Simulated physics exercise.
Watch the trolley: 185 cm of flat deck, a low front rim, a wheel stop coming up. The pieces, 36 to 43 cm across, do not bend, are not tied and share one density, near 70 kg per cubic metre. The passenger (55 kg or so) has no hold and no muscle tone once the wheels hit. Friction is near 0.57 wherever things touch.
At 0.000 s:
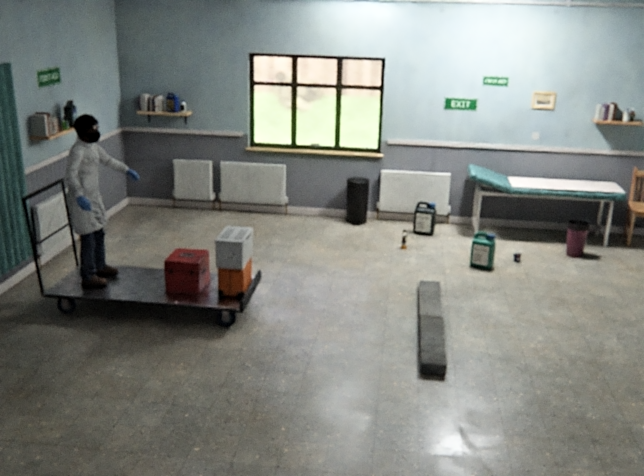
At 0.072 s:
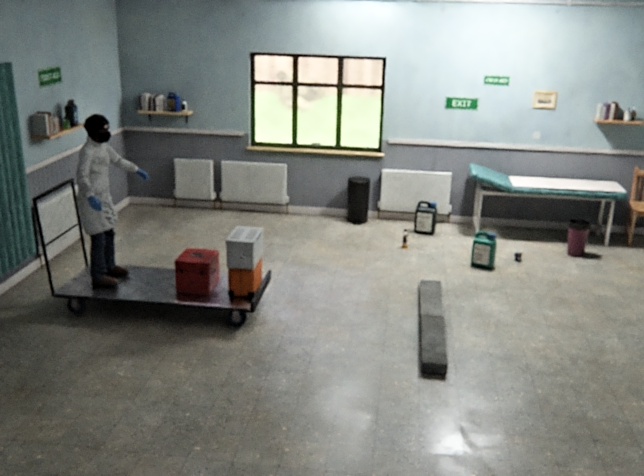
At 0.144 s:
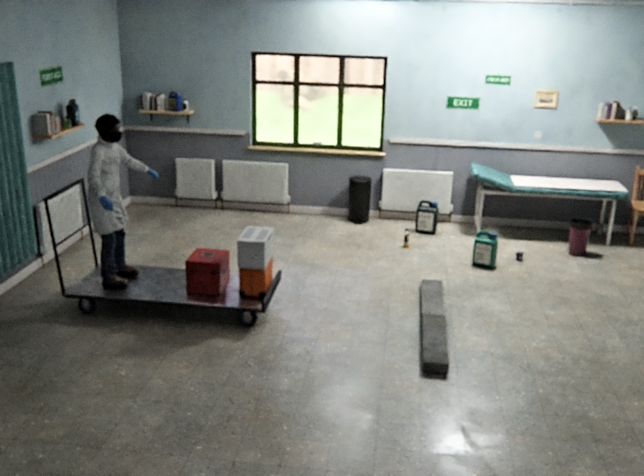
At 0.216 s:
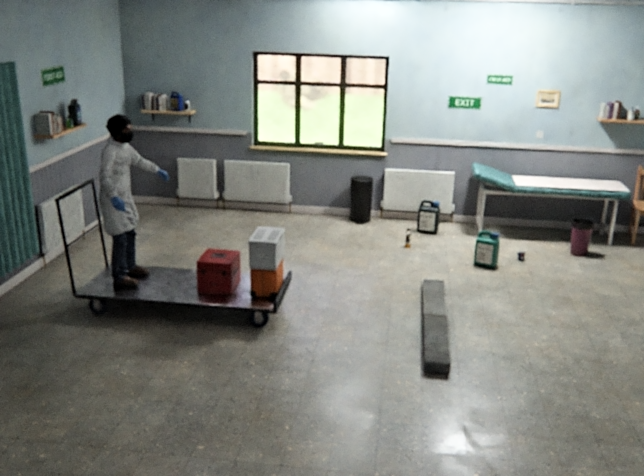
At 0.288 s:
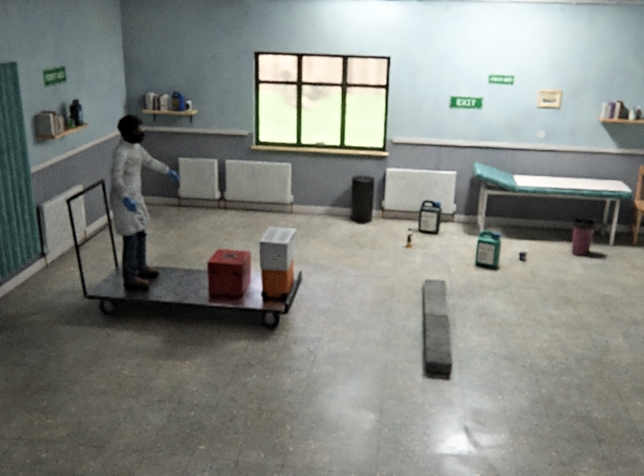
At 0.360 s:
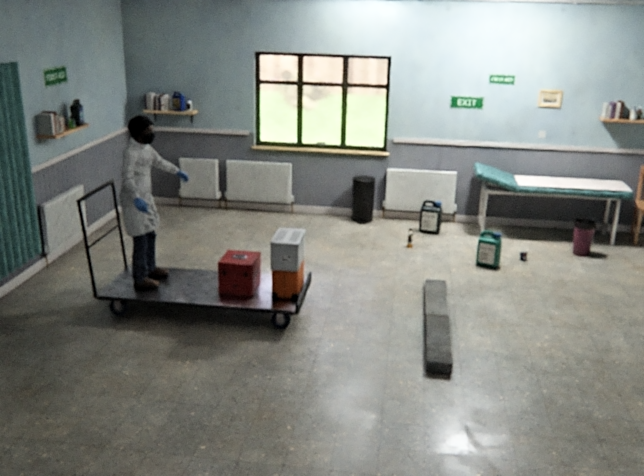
In a clinic-like room, a trolley rolling right carries a standing figure in a white coat, one arm extended, beside stacked boxes.
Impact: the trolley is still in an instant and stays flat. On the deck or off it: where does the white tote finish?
At this pace the white tote ends off the deck.
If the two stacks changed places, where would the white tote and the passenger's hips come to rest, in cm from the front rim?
Then white 40 behind, hips 130 behind.
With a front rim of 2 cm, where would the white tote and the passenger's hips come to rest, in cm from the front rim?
In that case white 40 past, hips 130 behind.
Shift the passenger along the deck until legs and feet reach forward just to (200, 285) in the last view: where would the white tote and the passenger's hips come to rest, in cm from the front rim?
Then white 50 past, hips 100 behind.
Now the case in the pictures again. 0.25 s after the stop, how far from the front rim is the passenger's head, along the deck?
About 120 cm behind the rim.
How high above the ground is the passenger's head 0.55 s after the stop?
About 60 cm.
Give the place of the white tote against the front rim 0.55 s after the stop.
About 20 cm past the rim.
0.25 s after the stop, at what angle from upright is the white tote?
It is tilted some 30°.
After 1.33 s the deck stops.
After 1.58 s the white tote is 2 cm past the rim, tilted 30°, near (443, 260) in the last picture's view.
After 1.88 s the white tote is 20 cm past the rim, tilted 105°, near (459, 304) in the last picture's view.
After 2.33 s the white tote is 55 cm past the rim, tilted 140°, near (497, 311) in the last picture's view.
Final state at 4.9 s, past the rim, white tote; behind it, red toolbox, orange suitcase and the passenger's hips.
